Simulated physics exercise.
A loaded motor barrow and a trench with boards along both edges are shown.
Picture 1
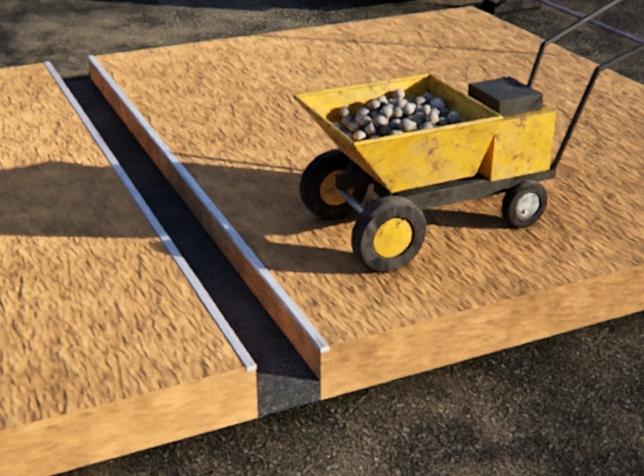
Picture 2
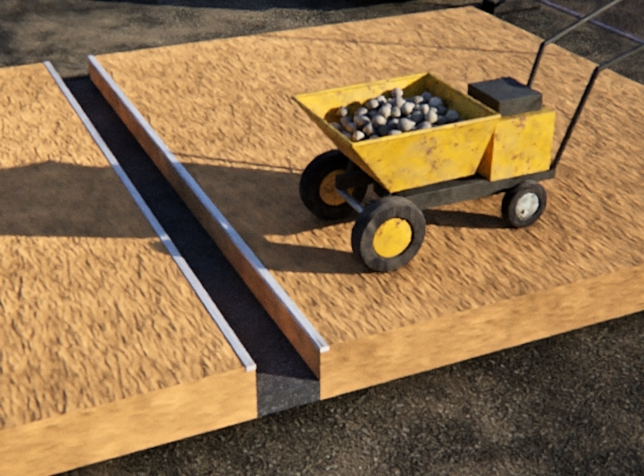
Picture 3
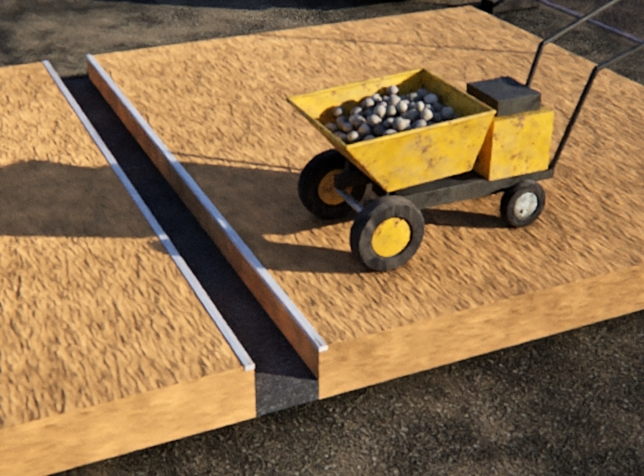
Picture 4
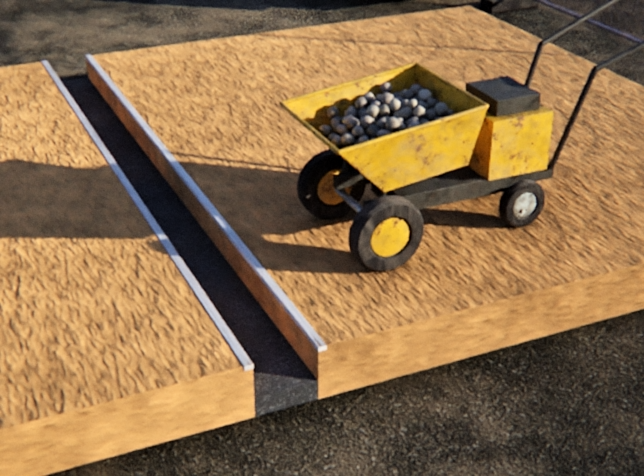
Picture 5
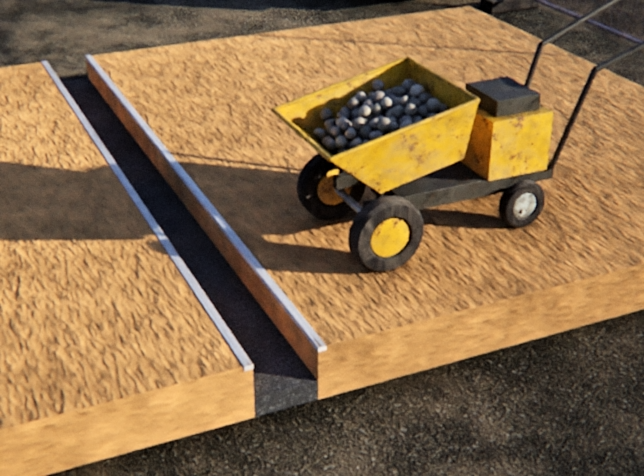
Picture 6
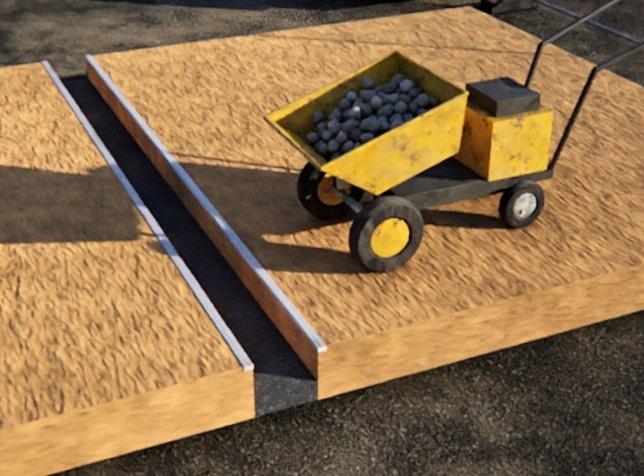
On a wooden platform beside a narrow trench, a yellow barrow's pebble-filled skip tilts forward to the left.
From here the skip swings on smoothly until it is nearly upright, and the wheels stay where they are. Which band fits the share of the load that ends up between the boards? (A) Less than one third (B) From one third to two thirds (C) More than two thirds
C, more than two thirds.
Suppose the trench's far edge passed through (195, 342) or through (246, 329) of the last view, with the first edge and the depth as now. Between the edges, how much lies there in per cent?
The first case gives around 100 percent, and the second around 70 percent.
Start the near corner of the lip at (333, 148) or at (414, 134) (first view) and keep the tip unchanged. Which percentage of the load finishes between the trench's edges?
Roughly 80 per cent at the first spot and 30 per cent at the second.
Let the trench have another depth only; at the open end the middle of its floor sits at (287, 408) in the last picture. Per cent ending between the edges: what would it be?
The share would be close to 100 percent.
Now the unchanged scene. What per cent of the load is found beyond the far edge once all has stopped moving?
Roughly 0 in a hundred.
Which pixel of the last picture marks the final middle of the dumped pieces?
Resting centre, last picture - approx. (224, 285).
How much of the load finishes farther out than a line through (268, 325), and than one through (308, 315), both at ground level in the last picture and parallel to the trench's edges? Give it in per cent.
The first comes to 50 %, the second to 90 %.
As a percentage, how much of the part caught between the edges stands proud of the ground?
Some 20 per cent.
Just after the last frame, skip tipped steeply; every one in the skip.
A moment on, skip tipped right over; the larger part in the skip; about a tenth in or heaped over the trench; just a few falling.
Further on, skip tipped right over; roughly a quarter in the skip; just a few short of the trench; the larger part in or heaped over the trench; just a few beyond it.
When it is over, skip tipped right over; about a tenth in the skip; just a few short of the trench; the larger part in or heaped over the trench; just a few beyond it.
